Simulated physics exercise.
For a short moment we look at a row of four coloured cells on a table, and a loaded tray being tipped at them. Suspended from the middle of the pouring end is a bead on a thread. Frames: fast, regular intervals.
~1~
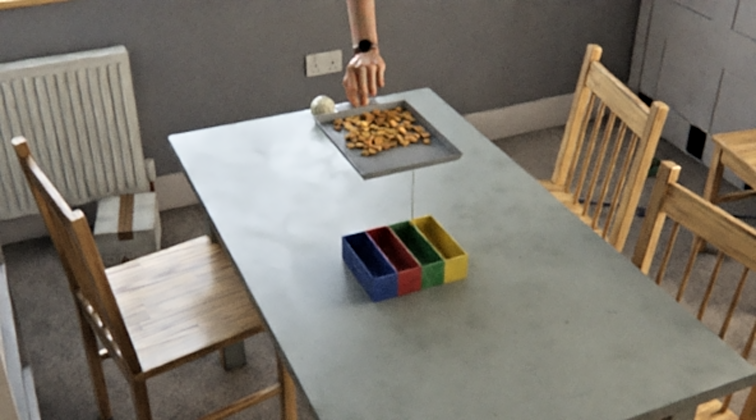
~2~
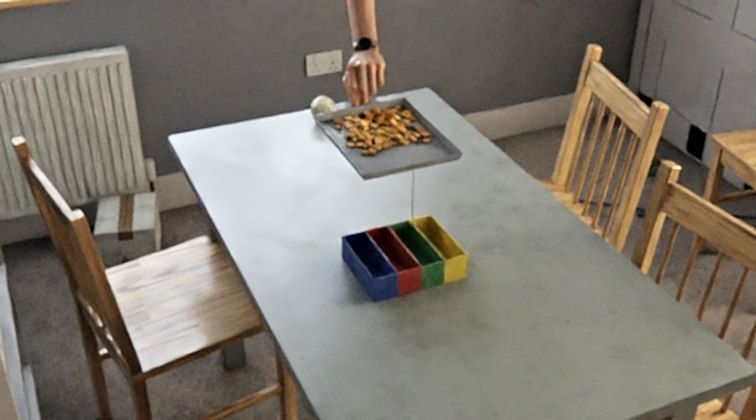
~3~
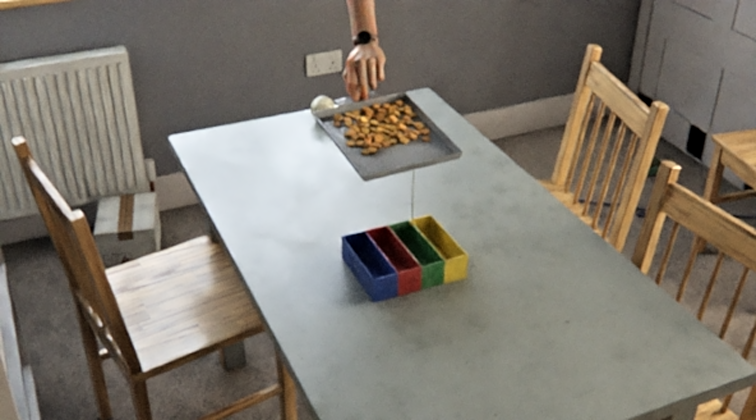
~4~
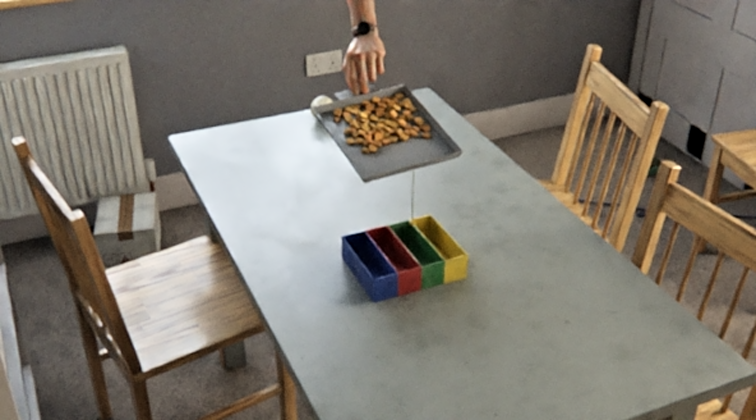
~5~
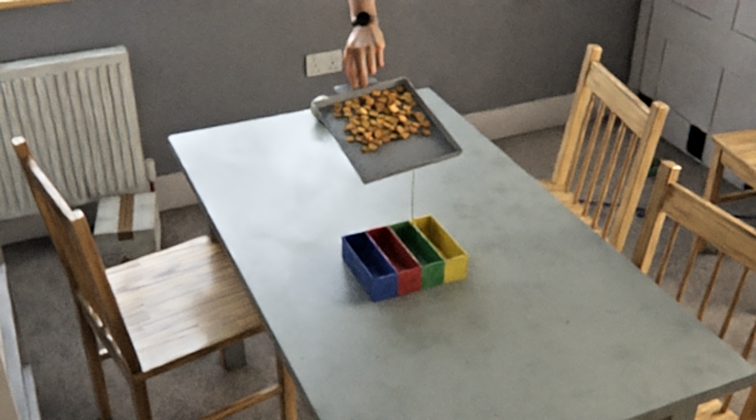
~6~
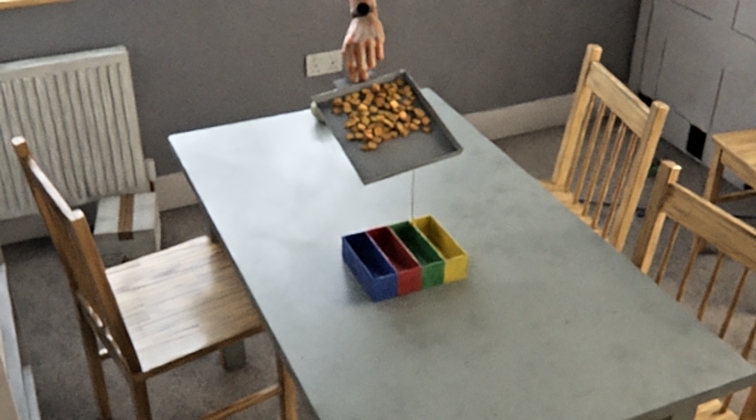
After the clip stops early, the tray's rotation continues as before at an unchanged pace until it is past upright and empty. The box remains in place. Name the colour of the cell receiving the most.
That is the blue one.
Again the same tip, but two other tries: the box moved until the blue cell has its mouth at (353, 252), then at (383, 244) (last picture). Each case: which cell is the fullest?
First red, then blue.
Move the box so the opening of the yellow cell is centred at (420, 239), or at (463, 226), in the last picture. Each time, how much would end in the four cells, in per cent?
You'd see around 100 per cent and then around 20 per cent.
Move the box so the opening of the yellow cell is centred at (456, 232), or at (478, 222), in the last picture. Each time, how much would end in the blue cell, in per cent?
Around 40 and then 10 per cent.
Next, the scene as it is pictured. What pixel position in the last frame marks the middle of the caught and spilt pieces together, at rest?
I'd place the middle at about (366, 263).
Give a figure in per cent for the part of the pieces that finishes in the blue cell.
I'd estimate near 60 per cent.
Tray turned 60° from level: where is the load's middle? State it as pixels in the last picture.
I'd mark the middle close to (376, 172).
Shortly afterwards, tray tipped steeply; the bulk on the tray; only a few in the blue cell; a little falling or outside the box.
Next, tray tipped right over; a little on the tray; near half in the blue cell; near a quarter in the red cell; only a few in the green cell; near a quarter falling or outside the box.
Some moments later, tray tipped past a quarter turn; near half in the blue cell; near a third in the red cell; a little in the green cell; a little falling or outside the box.
In the end, tray tipped past a quarter turn; near half in the blue cell; near a third in the red cell; a little in the green cell; none at all in the yellow cell; a little outside the box.
